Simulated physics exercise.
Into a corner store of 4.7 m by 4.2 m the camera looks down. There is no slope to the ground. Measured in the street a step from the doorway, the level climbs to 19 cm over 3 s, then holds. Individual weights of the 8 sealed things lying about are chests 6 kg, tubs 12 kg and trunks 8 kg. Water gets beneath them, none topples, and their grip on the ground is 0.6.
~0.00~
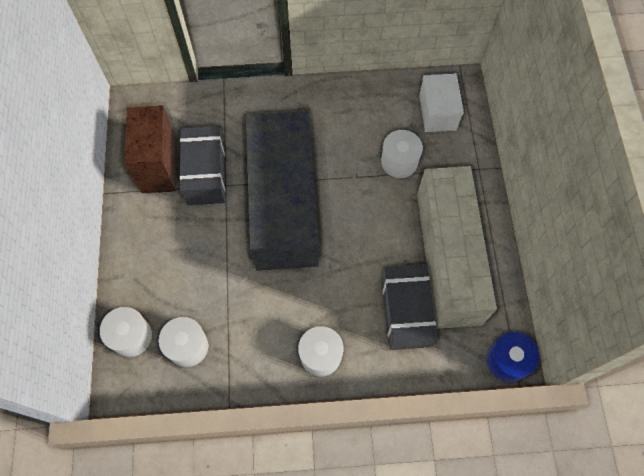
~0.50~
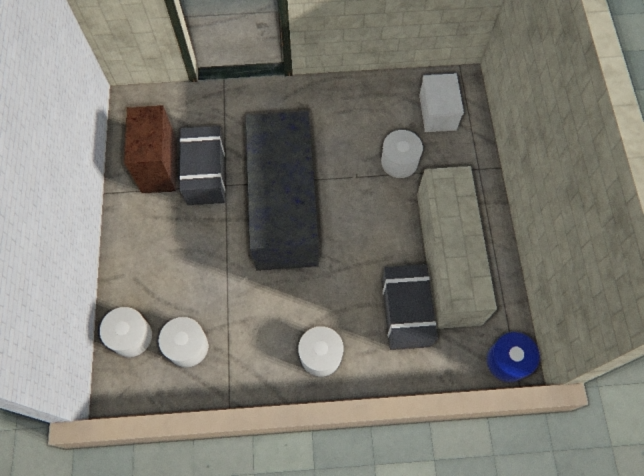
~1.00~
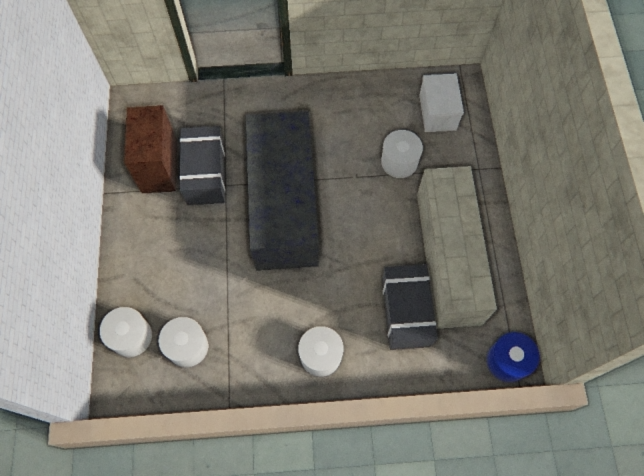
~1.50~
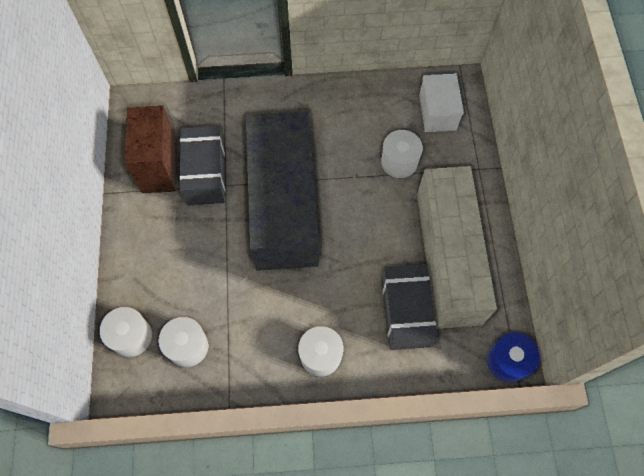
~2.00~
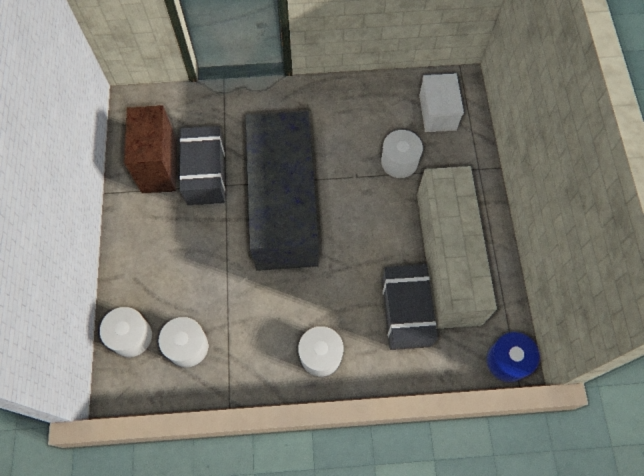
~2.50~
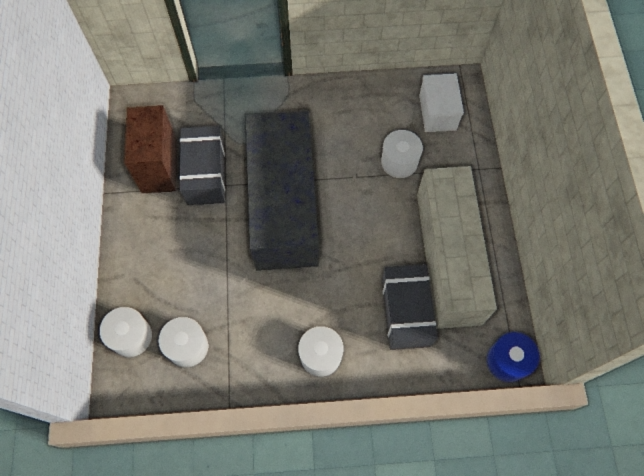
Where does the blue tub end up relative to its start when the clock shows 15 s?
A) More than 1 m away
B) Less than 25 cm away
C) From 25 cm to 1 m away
Option C: From 25 cm to 1 m away.
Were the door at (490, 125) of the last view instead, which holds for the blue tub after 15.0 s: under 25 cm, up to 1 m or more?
Note: Blue tub displaced a short distance.
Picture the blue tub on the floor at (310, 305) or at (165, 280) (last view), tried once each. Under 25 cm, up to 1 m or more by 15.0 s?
The first start leaves it basically unmoved, the second leaves it well away.
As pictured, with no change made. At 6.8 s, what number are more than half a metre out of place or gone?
I count 1 of them.
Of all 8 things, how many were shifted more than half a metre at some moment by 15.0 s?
It adds up to 6.
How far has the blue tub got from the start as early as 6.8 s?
About 0 cm.
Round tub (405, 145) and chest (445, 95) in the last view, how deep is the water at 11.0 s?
Depths: Near 5 cm, then near 5 cm.
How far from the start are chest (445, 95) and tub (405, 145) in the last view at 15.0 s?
They sit 40 cm and 10 cm away, in the order given.
After 3.5 s the blue tub is near (517, 354), 0.0 m from its start, aground; 0 afloat.
After 6.8 s the blue tub is near (517, 354), 0.0 m from its start, aground; 2 afloat.
After 11.0 s the blue tub is near (511, 353), 0.1 m from its start, afloat; 6 afloat.
After 15.0 s the blue tub is near (522, 307), 0.5 m from its start, afloat; 8 afloat.
